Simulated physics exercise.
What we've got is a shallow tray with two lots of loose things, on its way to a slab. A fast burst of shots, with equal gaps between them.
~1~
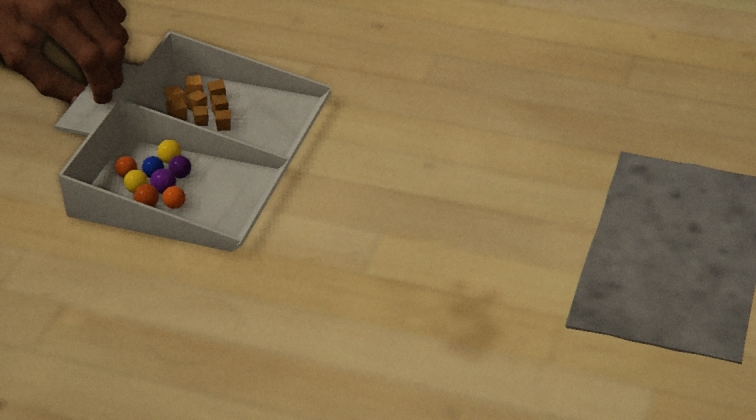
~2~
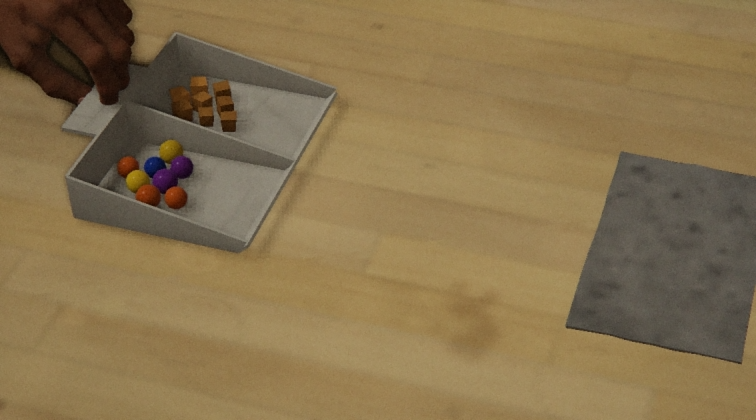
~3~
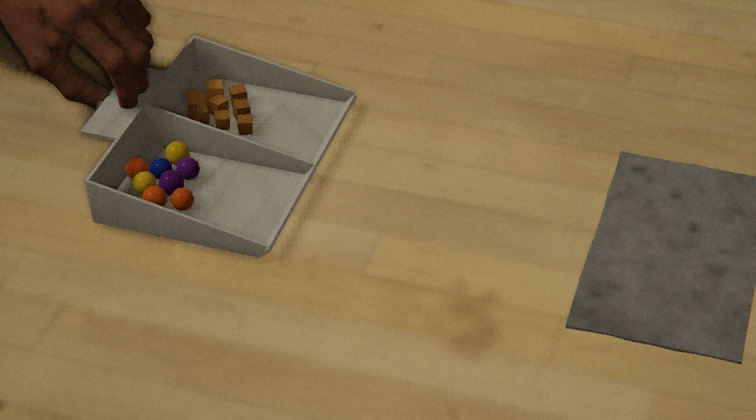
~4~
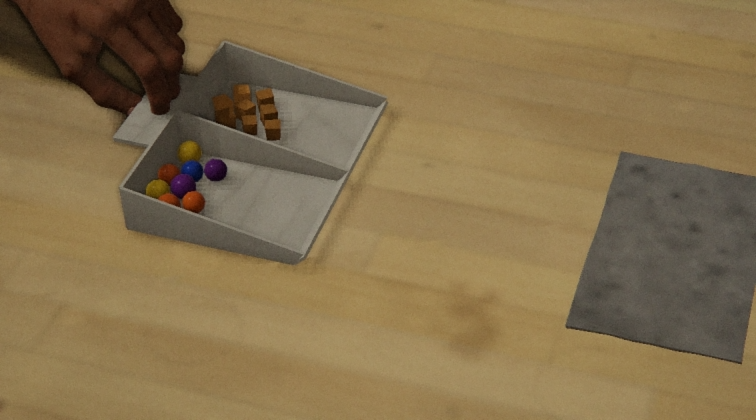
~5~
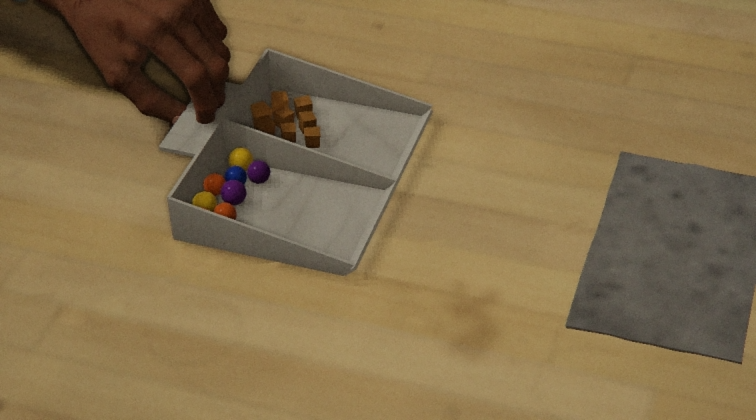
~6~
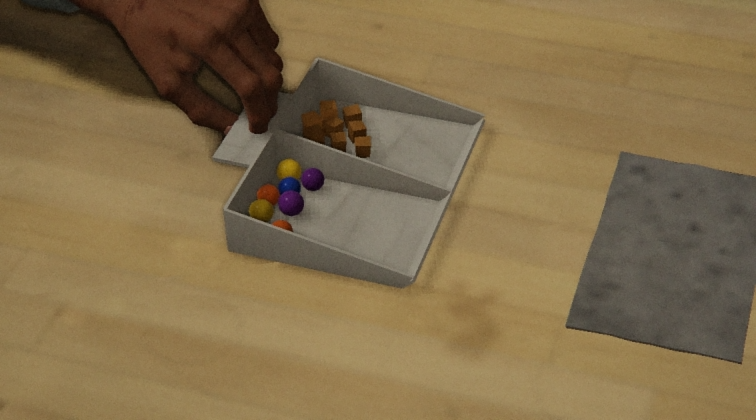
A hand sliding a divided tray of colourful balls and small brown cubes rightward across a wooden surface, the balls shifting slightly.
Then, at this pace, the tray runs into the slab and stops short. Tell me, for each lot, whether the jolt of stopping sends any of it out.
Here is each one: The near lot loses some over the edge; the far lot keeps everything in.
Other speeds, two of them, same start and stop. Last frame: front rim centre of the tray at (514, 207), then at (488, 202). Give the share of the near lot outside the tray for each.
You'd see roughly 80 in a hundred the first time and roughly 60 in a hundred the next.
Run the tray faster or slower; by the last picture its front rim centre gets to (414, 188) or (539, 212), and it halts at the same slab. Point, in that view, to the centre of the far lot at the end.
Lab note: Final centre roughly (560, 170) at the first pace, roughly (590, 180) at the second.
Then, 0.07 s on from there, tray still sliding, front rim near (519, 208); near lot all inside; far lot all inside.
Then, 0.25 s on from there, tray stopped at the slab; near lot all inside, moved towards the front rim; far lot all inside, moved towards the front rim.
Then, 0.46 s on from there, tray stopped at the slab; near lot near two thirds out of the tray; far lot all inside, moved towards the front rim.
In the end, tray stopped at the slab; near lot near two thirds out of the tray; far lot all inside, moved towards the front rim.
